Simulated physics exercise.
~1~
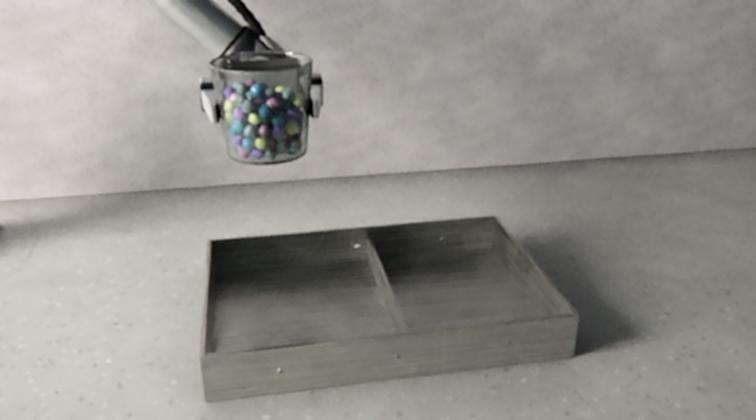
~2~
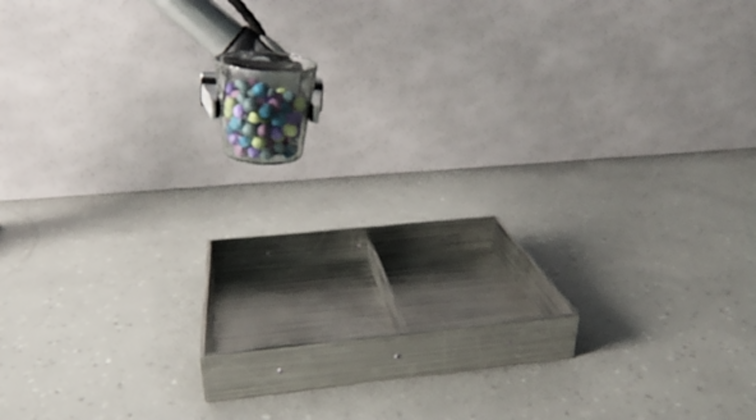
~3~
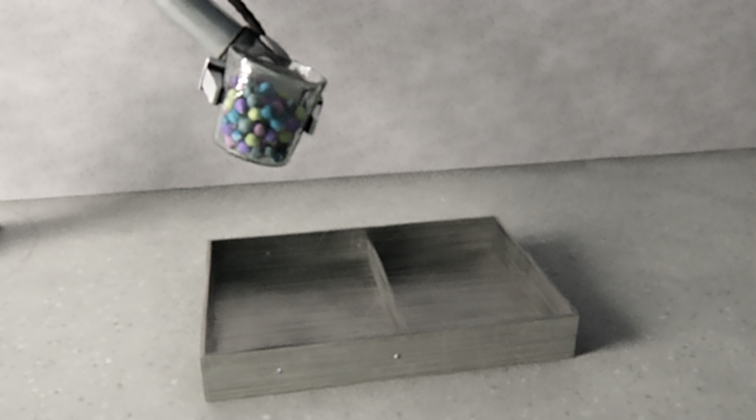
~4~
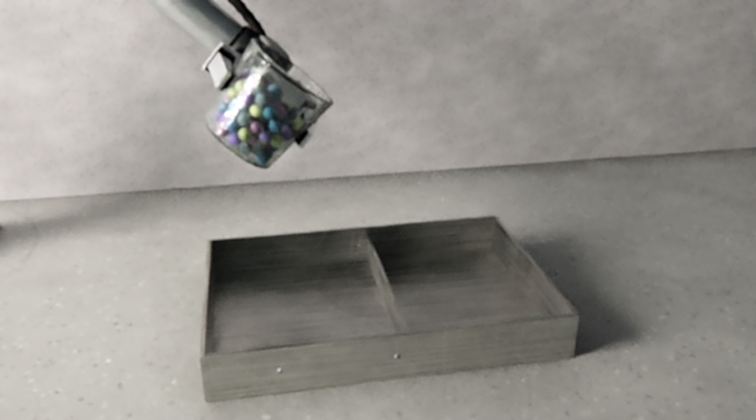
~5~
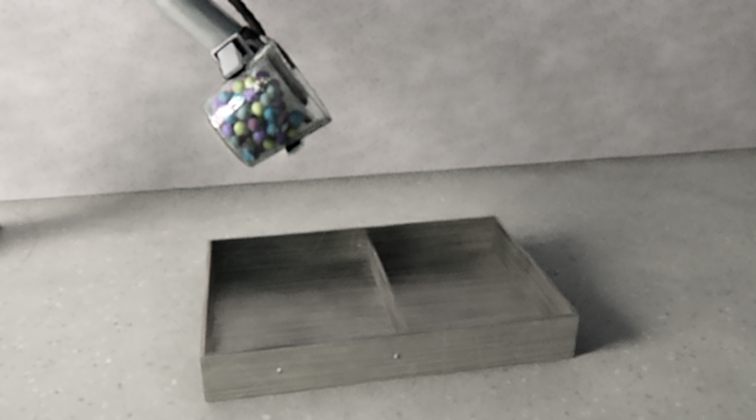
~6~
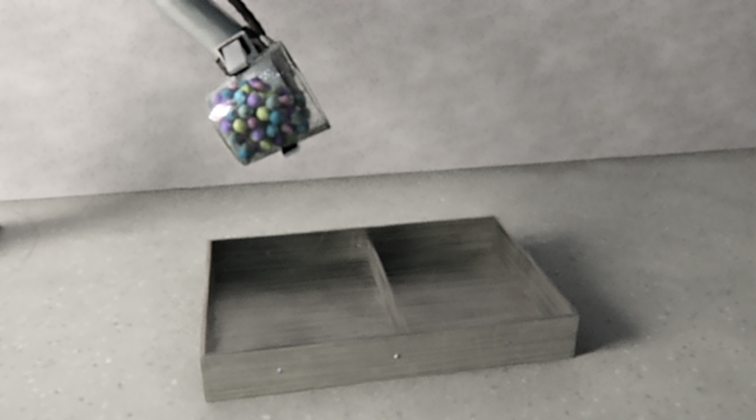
A robot arm held a clear tumbler of colourful round sweets above a divided wooden tray, then tilted it steadily until it leaned well over, with the sweets shifting inside the tumbler.
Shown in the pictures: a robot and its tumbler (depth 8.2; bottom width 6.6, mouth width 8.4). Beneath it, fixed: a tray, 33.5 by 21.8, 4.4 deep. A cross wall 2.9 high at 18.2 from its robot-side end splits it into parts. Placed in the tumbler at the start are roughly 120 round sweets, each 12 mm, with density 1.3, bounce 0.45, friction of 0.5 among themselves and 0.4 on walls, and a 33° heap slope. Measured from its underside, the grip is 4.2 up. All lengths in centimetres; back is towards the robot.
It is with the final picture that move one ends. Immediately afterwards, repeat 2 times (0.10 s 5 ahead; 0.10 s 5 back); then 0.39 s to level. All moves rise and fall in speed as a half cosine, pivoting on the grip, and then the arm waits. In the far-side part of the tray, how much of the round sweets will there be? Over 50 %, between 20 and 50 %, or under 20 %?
Between 20 and 50 %.
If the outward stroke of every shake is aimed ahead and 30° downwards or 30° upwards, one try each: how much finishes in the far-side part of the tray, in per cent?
Near 15 and 65 percent respectively.
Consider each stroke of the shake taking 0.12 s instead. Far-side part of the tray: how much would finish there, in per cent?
It would come to roughly 30 %.
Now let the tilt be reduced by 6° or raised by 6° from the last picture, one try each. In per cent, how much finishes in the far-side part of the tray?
Estimates: 25 % then 50 %.
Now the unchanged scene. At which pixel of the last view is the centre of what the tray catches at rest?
Estimated centre at around (449, 304).
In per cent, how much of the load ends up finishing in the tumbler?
Around 45 per cent.
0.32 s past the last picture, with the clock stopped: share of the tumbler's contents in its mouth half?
50 per cent.
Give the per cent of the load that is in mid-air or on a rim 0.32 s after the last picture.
I'd reckon close to 24 per cent.
Then, 0.32 s after the last picture, tilted 62° forward, highest piece 24 above the table; 76 in the tumbler, 11 in the far-side part, 3 in the robot-side part, 29 in flight or on a rim.
Then, 0.63 s after the last picture, tilted 22° forward, highest piece 25 above the table; 52 in the tumbler, 42 in the far-side part, 21 in the robot-side part, 3 on the table or floor, 1 in flight or on a rim.
Then, 0.99 s after the last picture, level, highest piece 23 above the table; 52 in the tumbler, 42 in the far-side part, 22 in the robot-side part, 3 on the table or floor.
Then, 2.04 s after the last picture, level, highest piece 23 above the table; 52 in the tumbler, 42 in the far-side part, 22 in the robot-side part, 3 on the table or floor.
Final count, 52 in the tumbler, 42 in the far-side part, 22 in the robot-side part, 3 on the table or floor. That is 35 % in the far-side part of the tray.
